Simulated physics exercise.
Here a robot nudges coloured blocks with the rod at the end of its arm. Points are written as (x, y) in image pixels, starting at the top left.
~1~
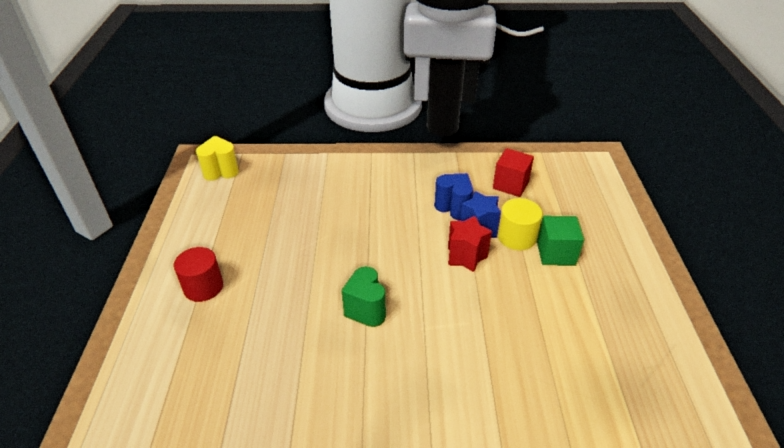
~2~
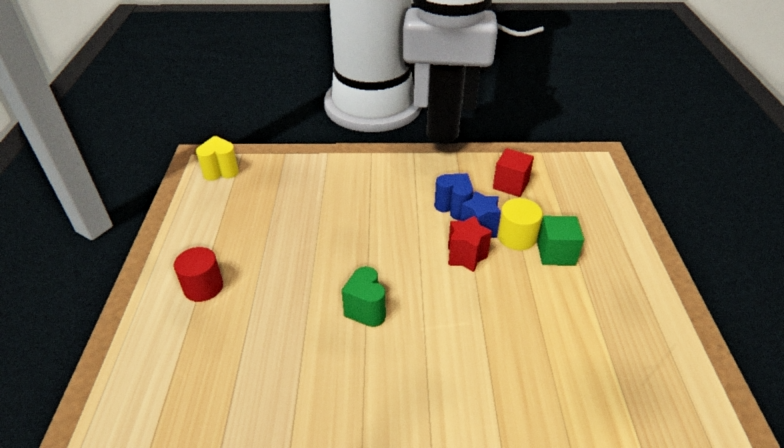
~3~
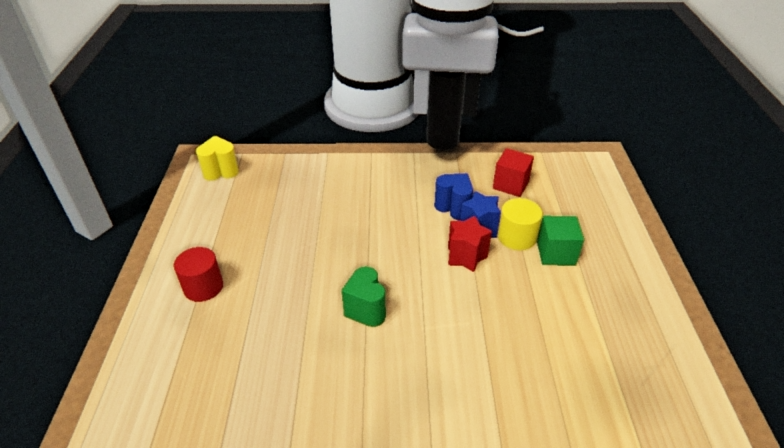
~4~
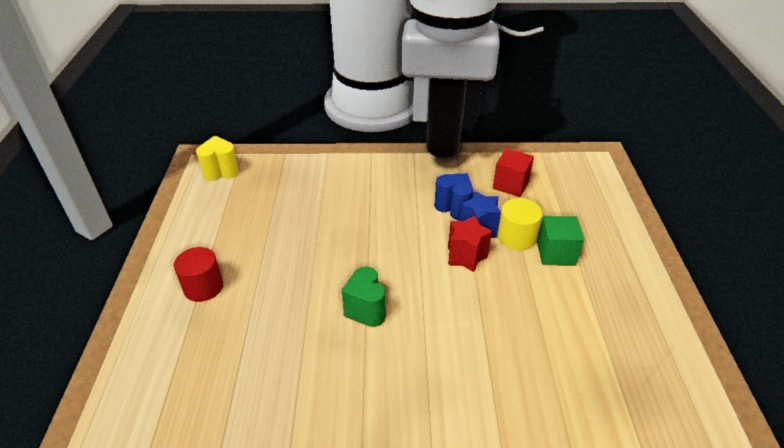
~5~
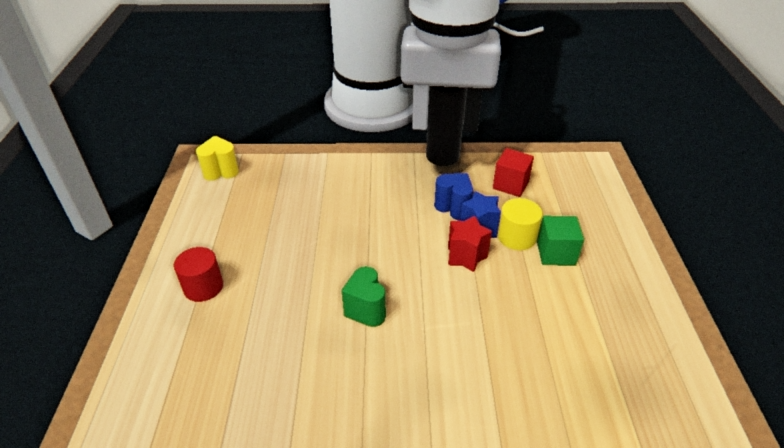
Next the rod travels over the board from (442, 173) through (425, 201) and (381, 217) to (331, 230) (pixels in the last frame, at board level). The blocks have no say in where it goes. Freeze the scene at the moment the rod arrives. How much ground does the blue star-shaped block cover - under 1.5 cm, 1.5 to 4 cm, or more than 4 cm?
The under 1.5 cm band.
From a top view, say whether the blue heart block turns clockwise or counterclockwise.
Anticlockwise.
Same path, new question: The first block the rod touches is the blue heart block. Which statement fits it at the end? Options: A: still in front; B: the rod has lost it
The one that fits is B, the rod has lost it.
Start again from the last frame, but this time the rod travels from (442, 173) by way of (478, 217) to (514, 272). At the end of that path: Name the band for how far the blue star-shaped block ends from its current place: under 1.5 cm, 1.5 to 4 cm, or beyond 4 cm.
It will move more than 4 cm.
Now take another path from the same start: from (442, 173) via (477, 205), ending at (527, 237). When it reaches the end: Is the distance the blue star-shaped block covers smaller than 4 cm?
Yes, that is what happens.
On the path given first. One third of the way, rod at (426, 185); blue heart block at (453, 189), turned 40° anticlockwise.
Two thirds of the way, rod at (380, 200); blue heart block at (453, 189), turned 40° anticlockwise.
At the end, rod at (330, 213); blue heart block at (453, 189), turned 40° anticlockwise; blue star-shaped block unmoved.
